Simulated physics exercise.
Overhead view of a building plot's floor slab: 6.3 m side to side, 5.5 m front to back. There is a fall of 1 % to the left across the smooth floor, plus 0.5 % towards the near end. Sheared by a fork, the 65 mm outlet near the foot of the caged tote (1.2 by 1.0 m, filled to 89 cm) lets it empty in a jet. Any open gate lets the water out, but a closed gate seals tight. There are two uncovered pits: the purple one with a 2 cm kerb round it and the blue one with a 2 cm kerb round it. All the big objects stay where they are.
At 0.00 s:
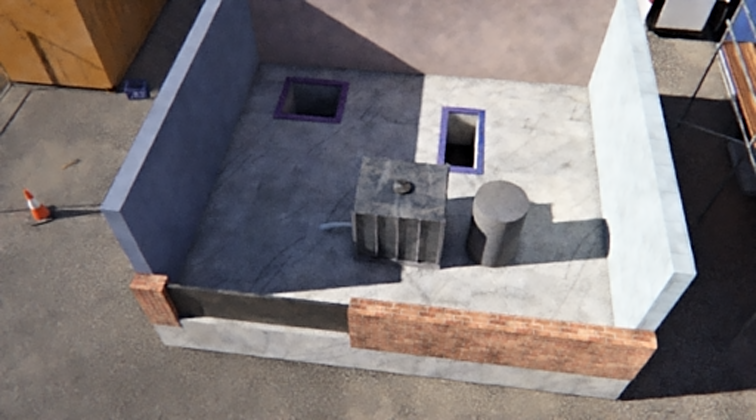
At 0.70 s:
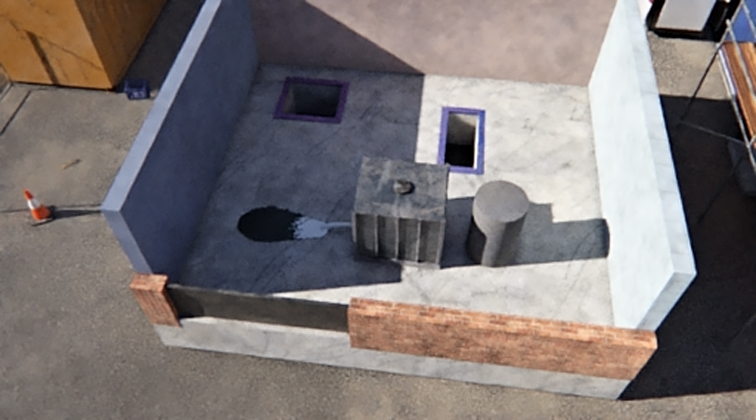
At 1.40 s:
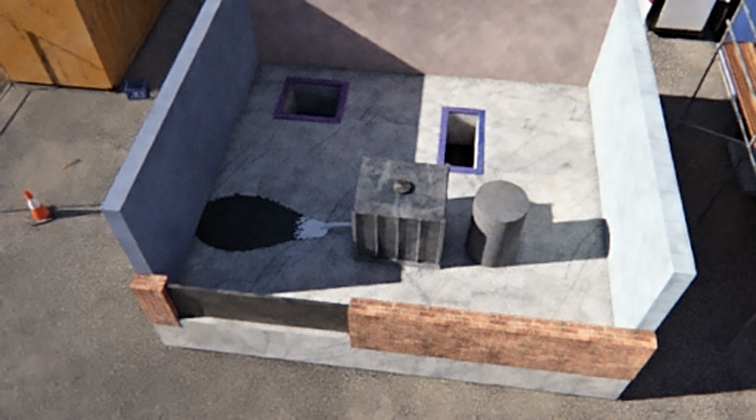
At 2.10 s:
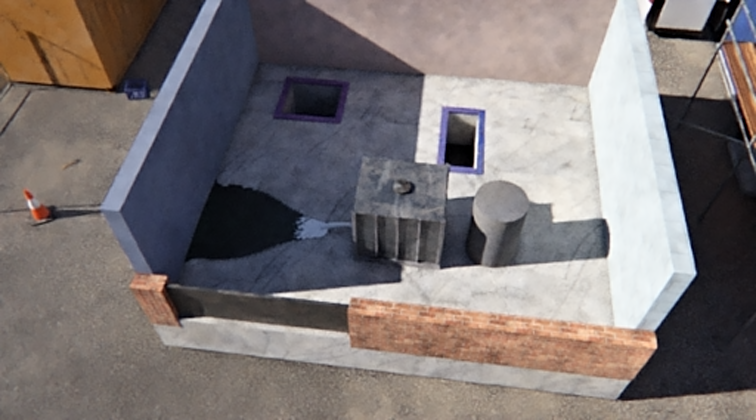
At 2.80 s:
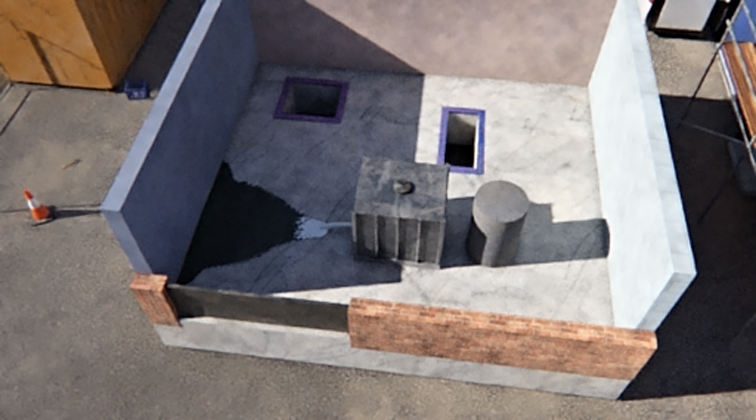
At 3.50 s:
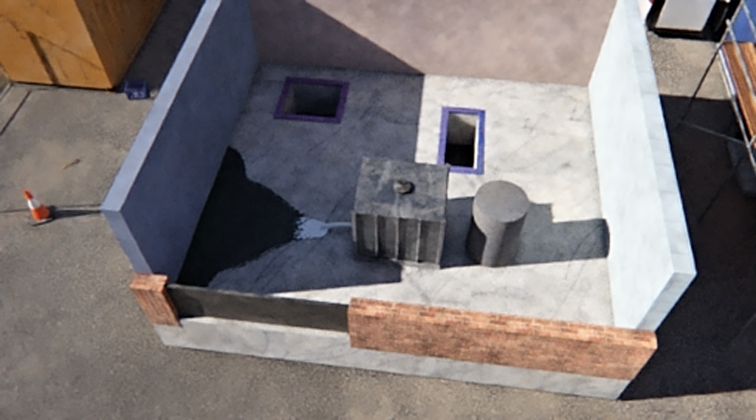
On a walled concrete floor with two open pits, water jetted left from the base of a dark, boxy tank, spread in a dark patch to the left wall, then widened along it.
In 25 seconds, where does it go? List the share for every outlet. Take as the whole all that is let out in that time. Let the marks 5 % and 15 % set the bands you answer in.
I would say the gate takes under 5 %; the purple pit takes under 5 %; the blue pit takes less than 5 %.
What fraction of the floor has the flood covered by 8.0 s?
Wet share: Around 20 %.
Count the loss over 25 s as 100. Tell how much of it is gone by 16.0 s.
I'd say some 0 per cent by then.
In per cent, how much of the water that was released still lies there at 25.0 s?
Around 100 out of every hundred.
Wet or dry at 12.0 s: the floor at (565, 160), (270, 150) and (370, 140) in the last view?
Respectively: Clear, covered and clear.
After 5.0 s water covers 10 % of the floor and is deepest (4 cm) near (200, 224); gone so far, the gate 0 %, the purple pit 0 %, the blue pit 0 %.
After 8.0 s water covers 20 % of the floor and is deepest (4 cm) near (170, 303); gone so far, the gate 0 %, the purple pit 0 %, the blue pit 0 %.
After 12.0 s water covers 25 % of the floor and is deepest (5 cm) near (200, 224); gone so far, the gate 0 %, the purple pit 0 %, the blue pit 0 %.
After 16.0 s water covers 30 % of the floor and is deepest (5 cm) near (200, 224); gone so far, the gate 0 %, the purple pit 0 %, the blue pit 0 %.
After 25.0 s water covers 40 % of the floor and is deepest (6 cm) near (203, 215); gone so far, the gate 0 %, the purple pit 0 %, the blue pit 0 %.
